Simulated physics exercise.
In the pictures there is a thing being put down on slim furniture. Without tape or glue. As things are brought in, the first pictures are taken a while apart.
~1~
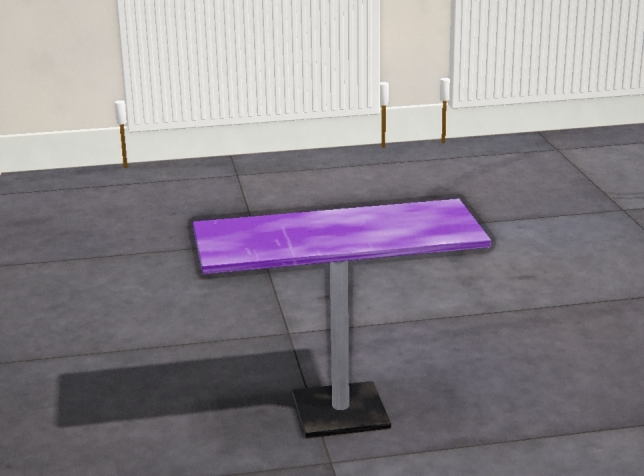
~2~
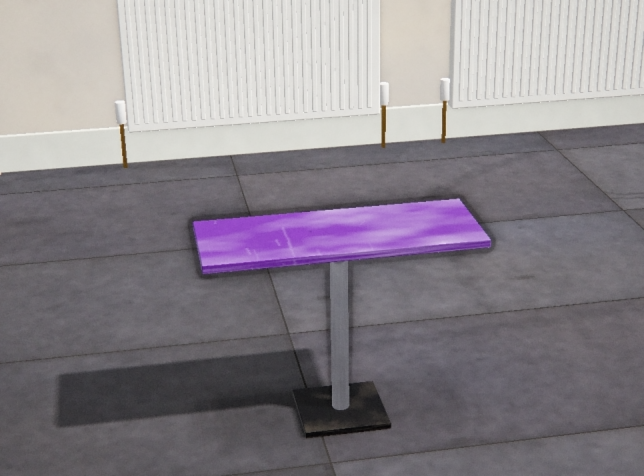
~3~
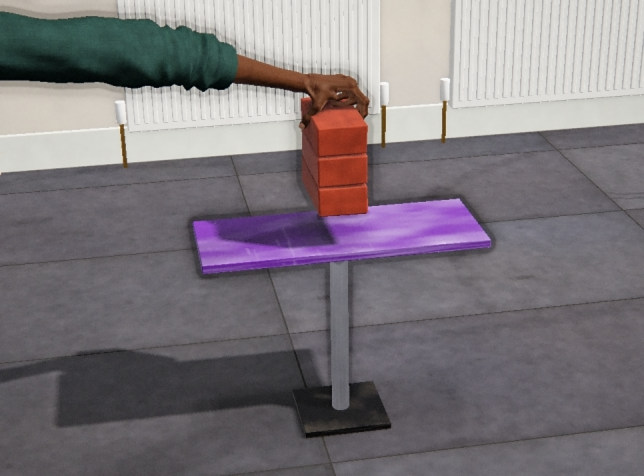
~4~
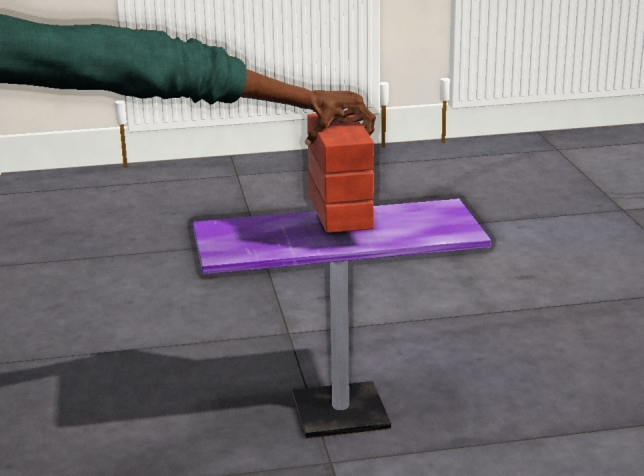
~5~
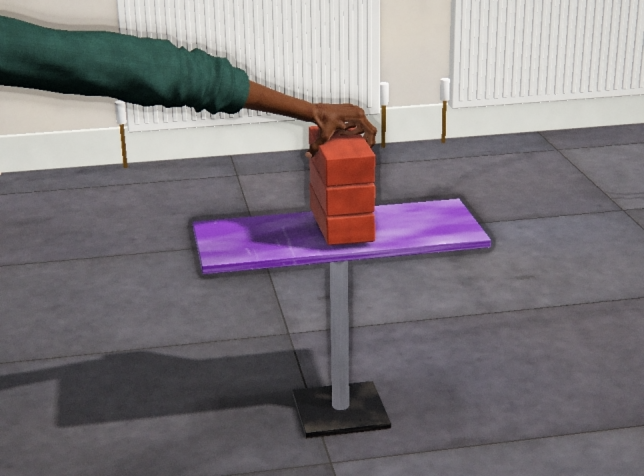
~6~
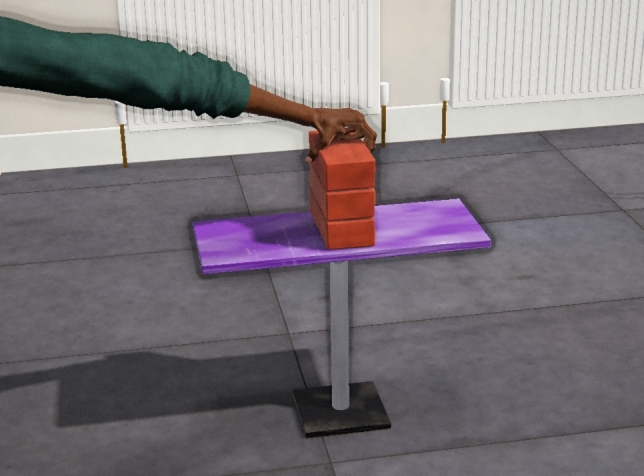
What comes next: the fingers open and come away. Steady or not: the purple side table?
Outcome: The purple side table stays flat on its feet.
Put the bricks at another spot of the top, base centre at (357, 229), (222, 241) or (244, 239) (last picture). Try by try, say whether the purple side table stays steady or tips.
Remains upright, tumbles, tumbles.
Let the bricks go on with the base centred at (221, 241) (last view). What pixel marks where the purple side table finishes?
Close to (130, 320).
Then, 0.40 s later than the last frame, purple side table at rest near (338, 235).
When it is over, the purple side table keeps steady, near (339, 234).
